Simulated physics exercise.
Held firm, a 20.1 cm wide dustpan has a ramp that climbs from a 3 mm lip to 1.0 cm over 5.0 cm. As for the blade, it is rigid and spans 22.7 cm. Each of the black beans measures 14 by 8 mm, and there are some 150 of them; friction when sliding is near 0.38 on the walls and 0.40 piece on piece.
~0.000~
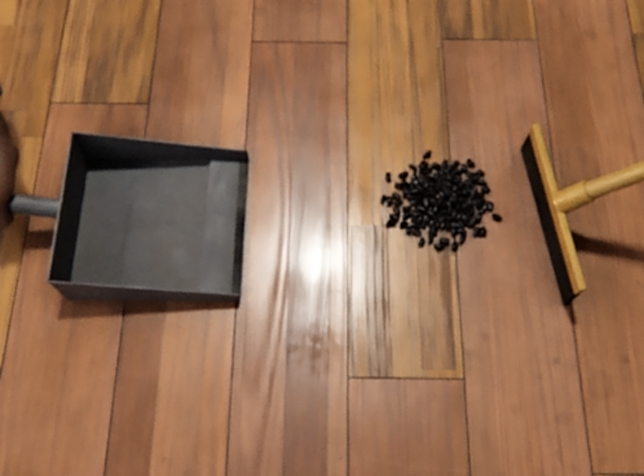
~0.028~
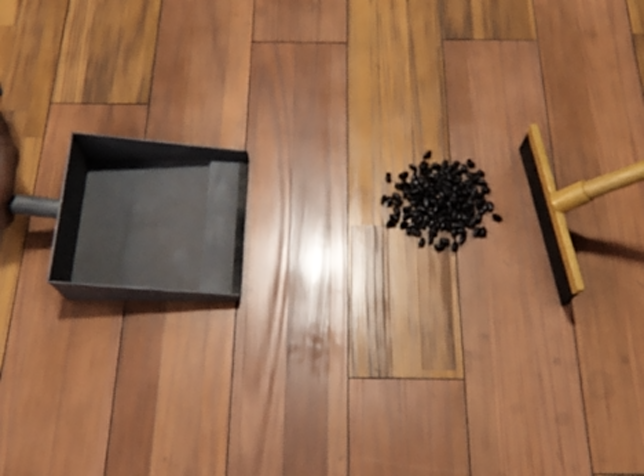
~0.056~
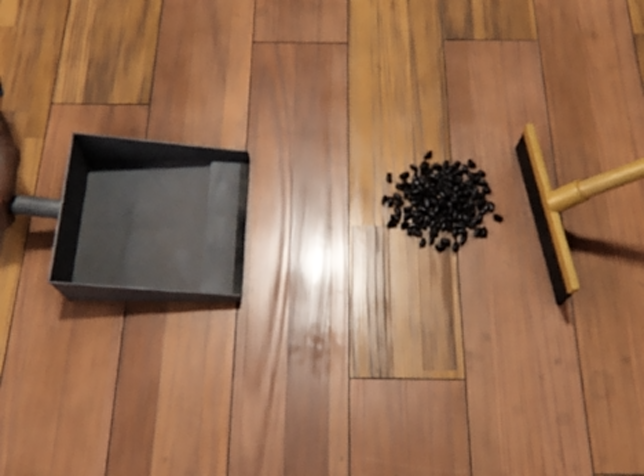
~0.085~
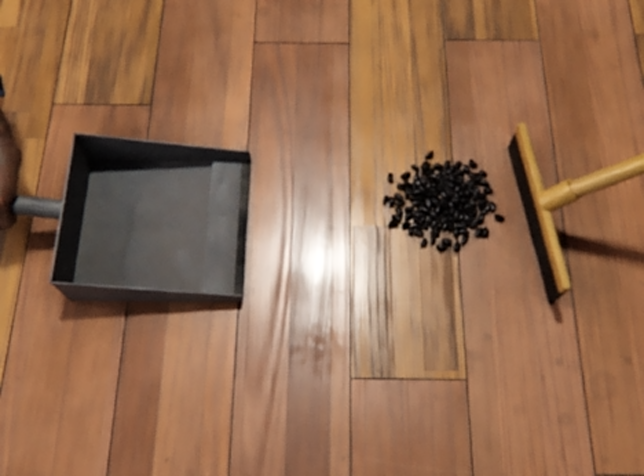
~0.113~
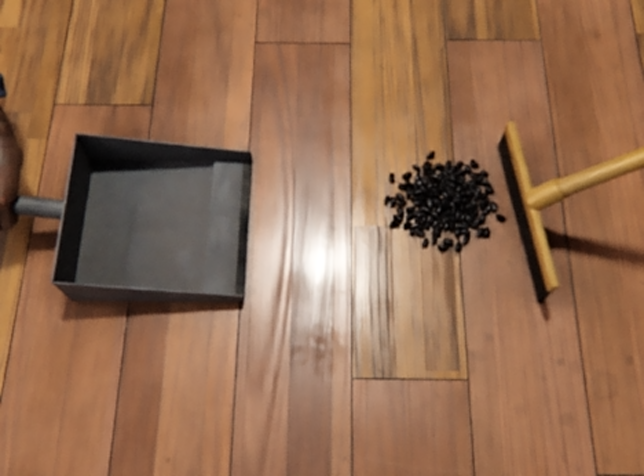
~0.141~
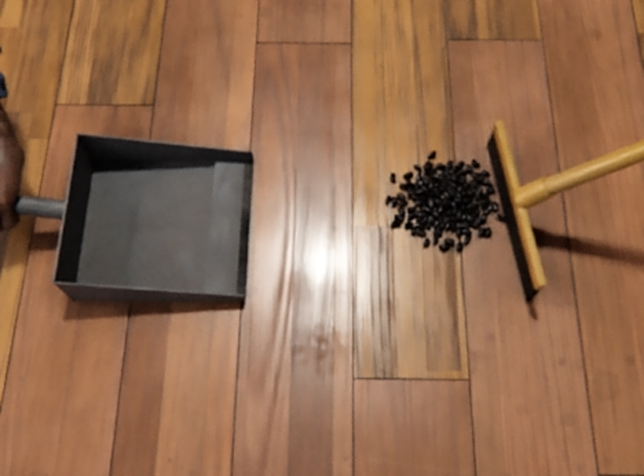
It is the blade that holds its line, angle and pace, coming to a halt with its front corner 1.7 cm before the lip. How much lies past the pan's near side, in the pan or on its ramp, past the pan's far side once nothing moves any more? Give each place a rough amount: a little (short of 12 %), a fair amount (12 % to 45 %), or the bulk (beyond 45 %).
Near side: A little; pan: A fair amount; far side: A fair amount.
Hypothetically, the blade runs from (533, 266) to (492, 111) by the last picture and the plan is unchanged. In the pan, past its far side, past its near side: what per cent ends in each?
The pan gets 0, the far side 40 and the near side 5.
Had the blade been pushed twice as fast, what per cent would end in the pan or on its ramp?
In that case roughly 35 percent.
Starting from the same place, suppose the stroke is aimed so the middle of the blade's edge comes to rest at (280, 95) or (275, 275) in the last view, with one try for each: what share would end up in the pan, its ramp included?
First try around 0 %, second try around 30 %.
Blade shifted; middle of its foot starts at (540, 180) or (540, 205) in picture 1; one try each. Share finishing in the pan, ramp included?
About 10 and 20 per cent.
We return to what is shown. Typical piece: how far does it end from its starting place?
Roughly 26 cm.
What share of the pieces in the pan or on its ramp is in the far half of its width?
90 per cent.
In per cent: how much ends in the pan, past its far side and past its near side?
In per cent - near side 5, pan 20, far side 15.
After 0.40 s, middle of the blade 19 cm from the lip; 0 % over the lip, far side 10 %, near side 0 %.
Then, at 0.57 s, middle of the blade 9 cm from the lip; 0 % over the lip, far side 15 %, near side 0 %.
After 0.87 s, middle of the blade 3 cm from the lip; 20 % over the lip, far side 15 %, near side 5 %.
In the end, at 2.4 s, near side 5 %, pan 20 %, far side 15 %, in front of the lip or behind the blade 60 %.
